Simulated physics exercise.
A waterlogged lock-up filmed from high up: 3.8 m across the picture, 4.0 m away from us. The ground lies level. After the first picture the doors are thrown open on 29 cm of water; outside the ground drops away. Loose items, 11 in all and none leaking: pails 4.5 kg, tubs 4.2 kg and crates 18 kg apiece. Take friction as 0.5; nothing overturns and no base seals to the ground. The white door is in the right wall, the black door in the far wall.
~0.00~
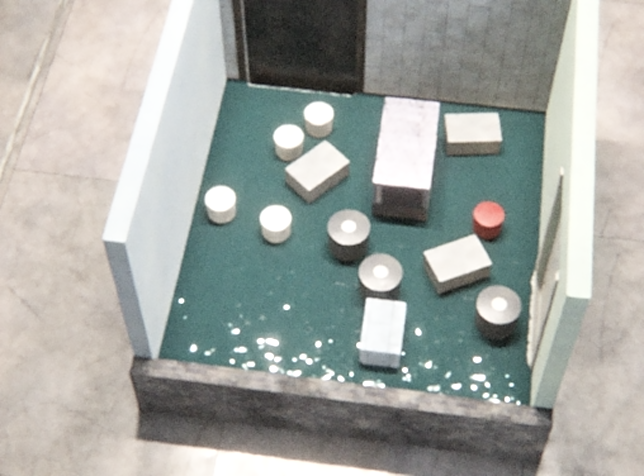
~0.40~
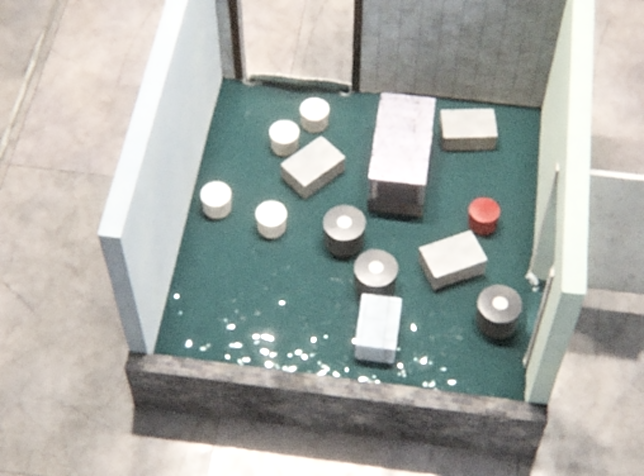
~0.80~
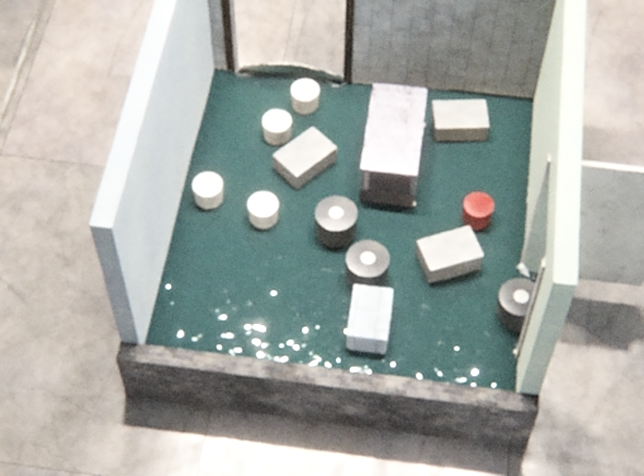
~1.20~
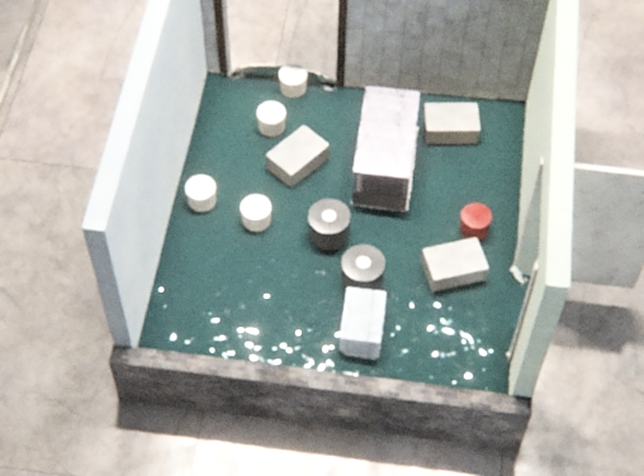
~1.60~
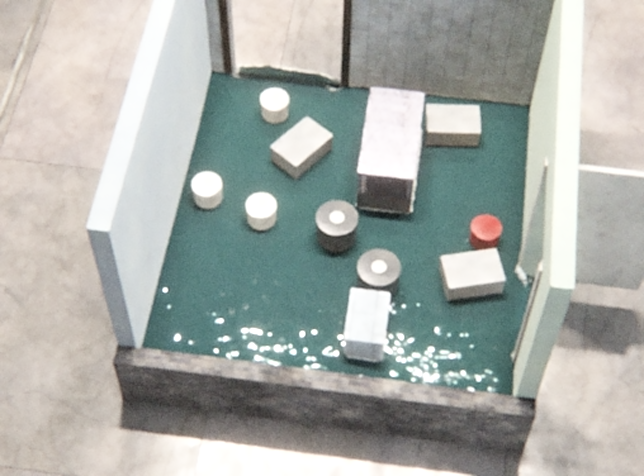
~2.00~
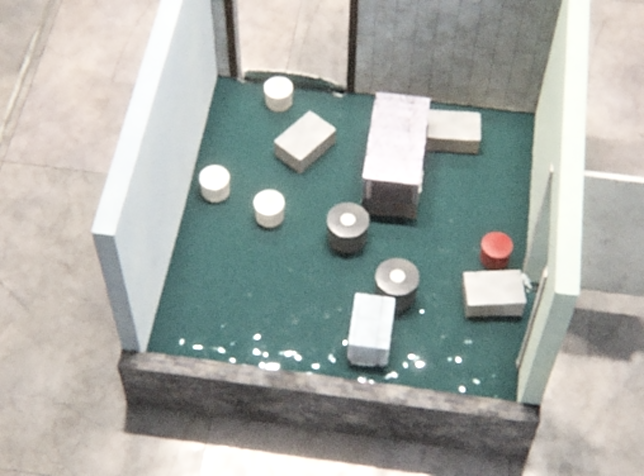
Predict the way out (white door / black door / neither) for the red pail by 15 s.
The red pail: White door.
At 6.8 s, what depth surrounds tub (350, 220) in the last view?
Roughly 15 cm.
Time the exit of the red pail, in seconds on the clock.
Near 3.0 s.
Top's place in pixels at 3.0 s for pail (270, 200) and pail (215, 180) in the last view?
Near (277, 177) and (222, 150).
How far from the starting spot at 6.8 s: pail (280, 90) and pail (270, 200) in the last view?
In that order: Washed out, 150 cm.
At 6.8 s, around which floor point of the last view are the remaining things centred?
Around (355, 170).
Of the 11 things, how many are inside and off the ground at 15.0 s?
1 of them.
After 3.0 s the red pail has gone out by the white door; 5 of 11 are out; 6 afloat.
After 6.8 s the red pail has gone out by the white door; 8 of 11 are out; 3 afloat.
After 11.0 s the red pail has gone out by the white door; 9 of 11 are out; 2 afloat.
After 15.0 s the red pail has gone out by the white door; 9 of 11 are out; 1 afloat.
